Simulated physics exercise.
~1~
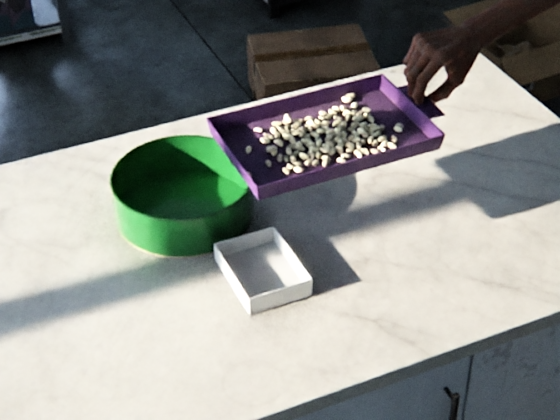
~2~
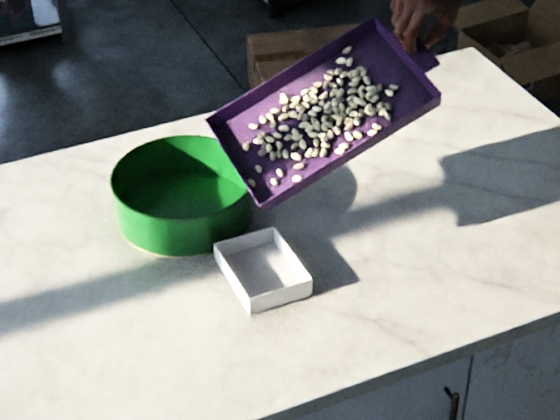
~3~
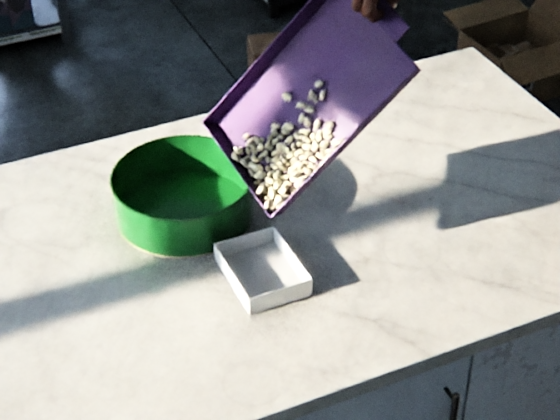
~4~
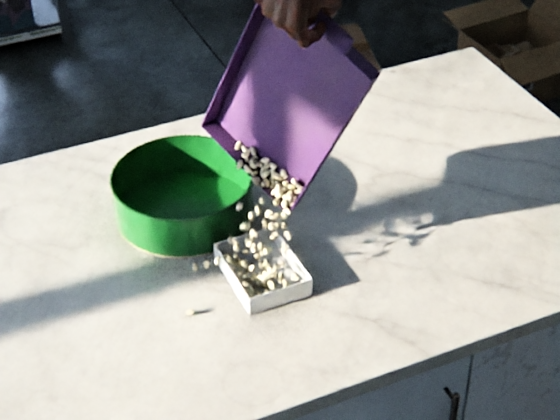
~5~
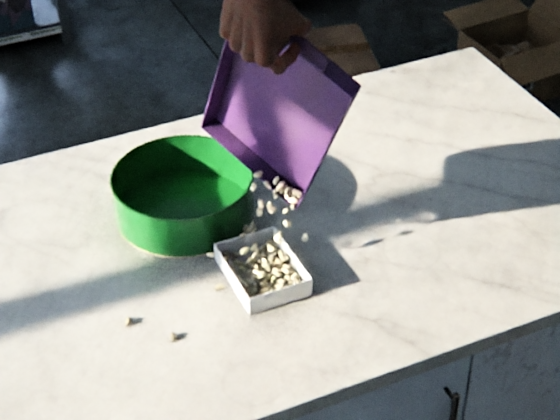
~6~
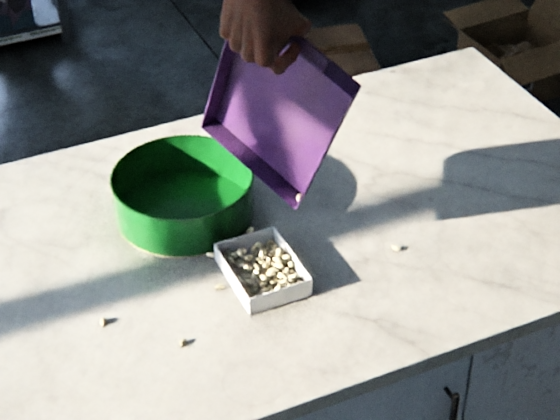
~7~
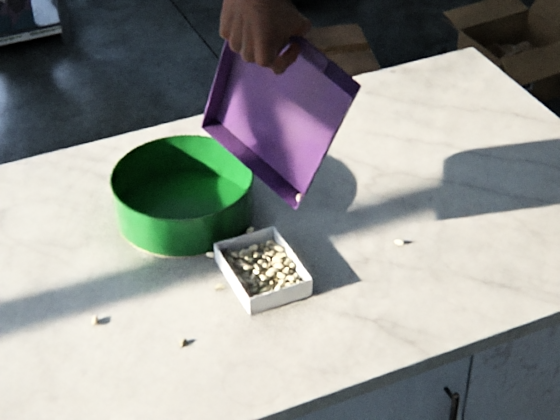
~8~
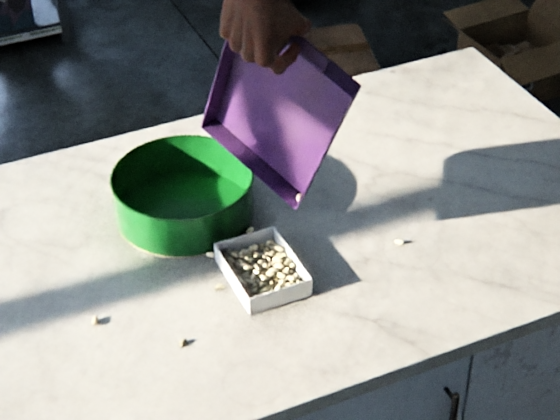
Hand tilting a purple tray of white beans beside a green pot, filling a small white tin, a few scattering on the table.
